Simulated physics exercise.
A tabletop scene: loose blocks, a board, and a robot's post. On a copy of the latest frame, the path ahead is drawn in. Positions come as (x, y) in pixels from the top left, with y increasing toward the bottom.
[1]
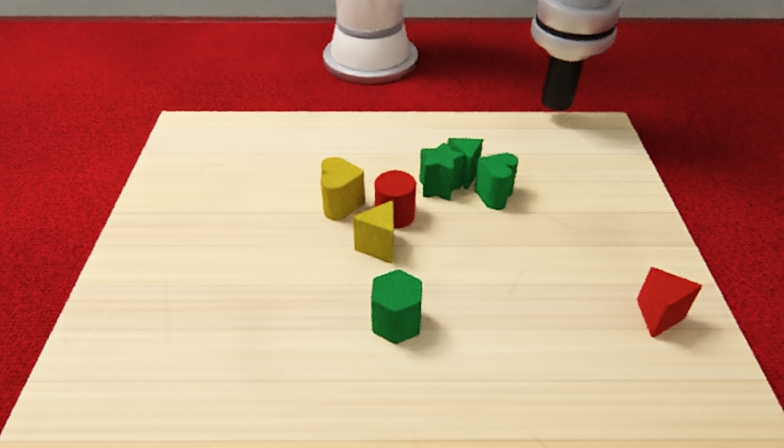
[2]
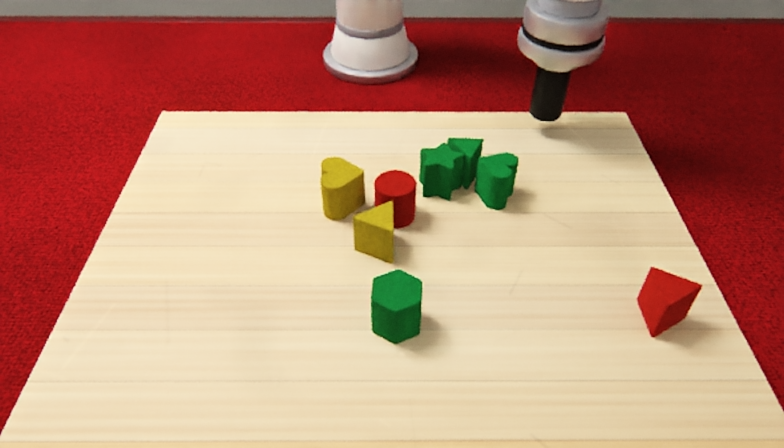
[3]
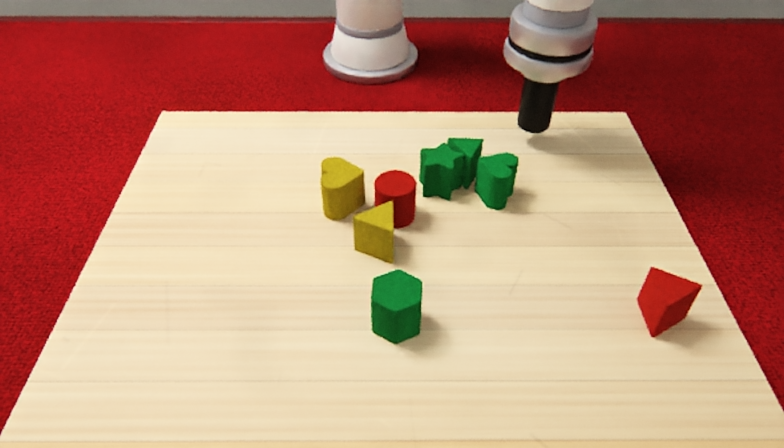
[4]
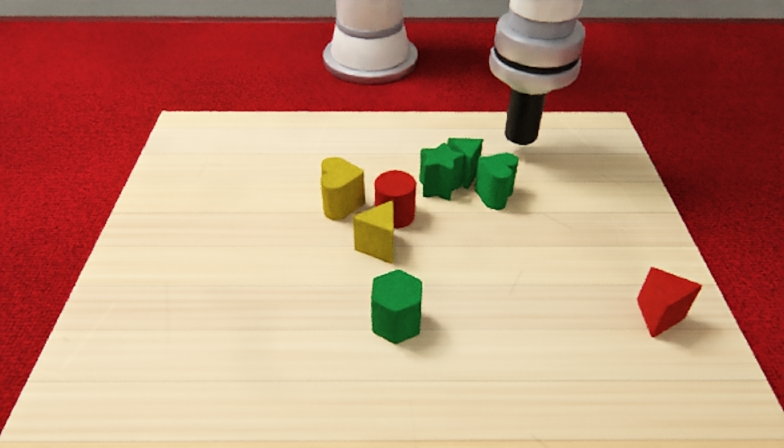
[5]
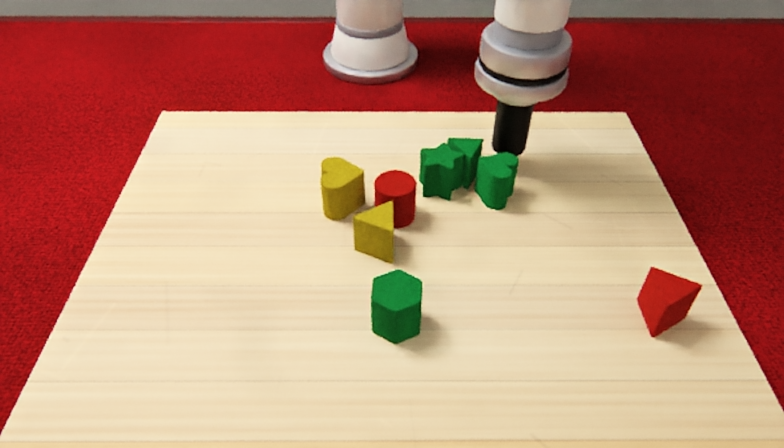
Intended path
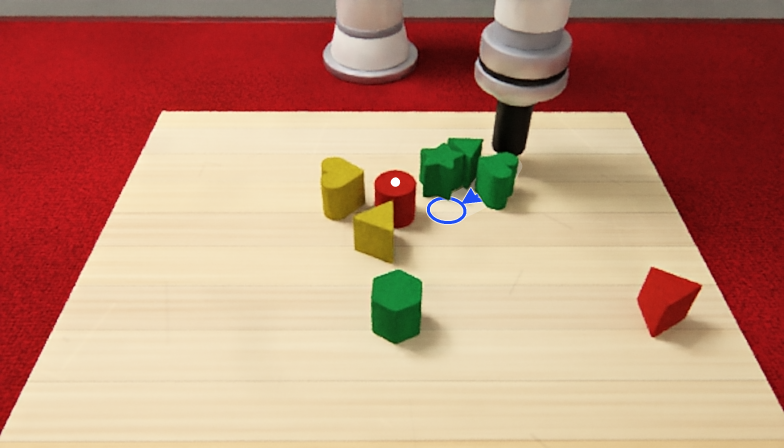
A pale wooden board lies on a red surface, seen from the front and slightly above by a still camera. Yellow, red and green blocks cluster towards the upper middle, with a green hexagonal block nearer and a red triangular one at right, beneath a white robot base. The robot's black-tipped post glides down and left towards the green heart-shaped block, while every block stays still.
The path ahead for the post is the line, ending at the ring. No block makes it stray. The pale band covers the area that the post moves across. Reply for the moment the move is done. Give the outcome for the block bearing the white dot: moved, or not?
In the end it has not been moved.
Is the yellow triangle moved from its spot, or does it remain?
That block stays in place.
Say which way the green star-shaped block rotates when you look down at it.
Verdict: Clockwise.
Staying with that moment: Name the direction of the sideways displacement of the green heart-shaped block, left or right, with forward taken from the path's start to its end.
It moves left.
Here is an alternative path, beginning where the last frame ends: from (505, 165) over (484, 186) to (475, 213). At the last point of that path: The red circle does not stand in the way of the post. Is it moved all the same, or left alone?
It's unmoved.
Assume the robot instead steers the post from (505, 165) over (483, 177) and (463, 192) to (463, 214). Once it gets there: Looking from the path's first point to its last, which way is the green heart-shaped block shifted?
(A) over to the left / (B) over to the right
The correct letter is A.
Path on the board, from (505, 165) through (493, 182) and (474, 198) to (447, 210); the dot is on the red circle.
What follows on the original path. One third of the way, post at (496, 166); green heart-shaped block at (499, 172), turned 15° clockwise.
Two thirds of the way, post at (476, 181); green star-shaped block at (437, 155); green heart-shaped block at (494, 187).
At the end, post at (448, 194); yellow triangle in place; red circle in place; green star-shaped block at (432, 158), turned 30° clockwise; green heart-shaped block at (493, 189), turned 15° anticlockwise.
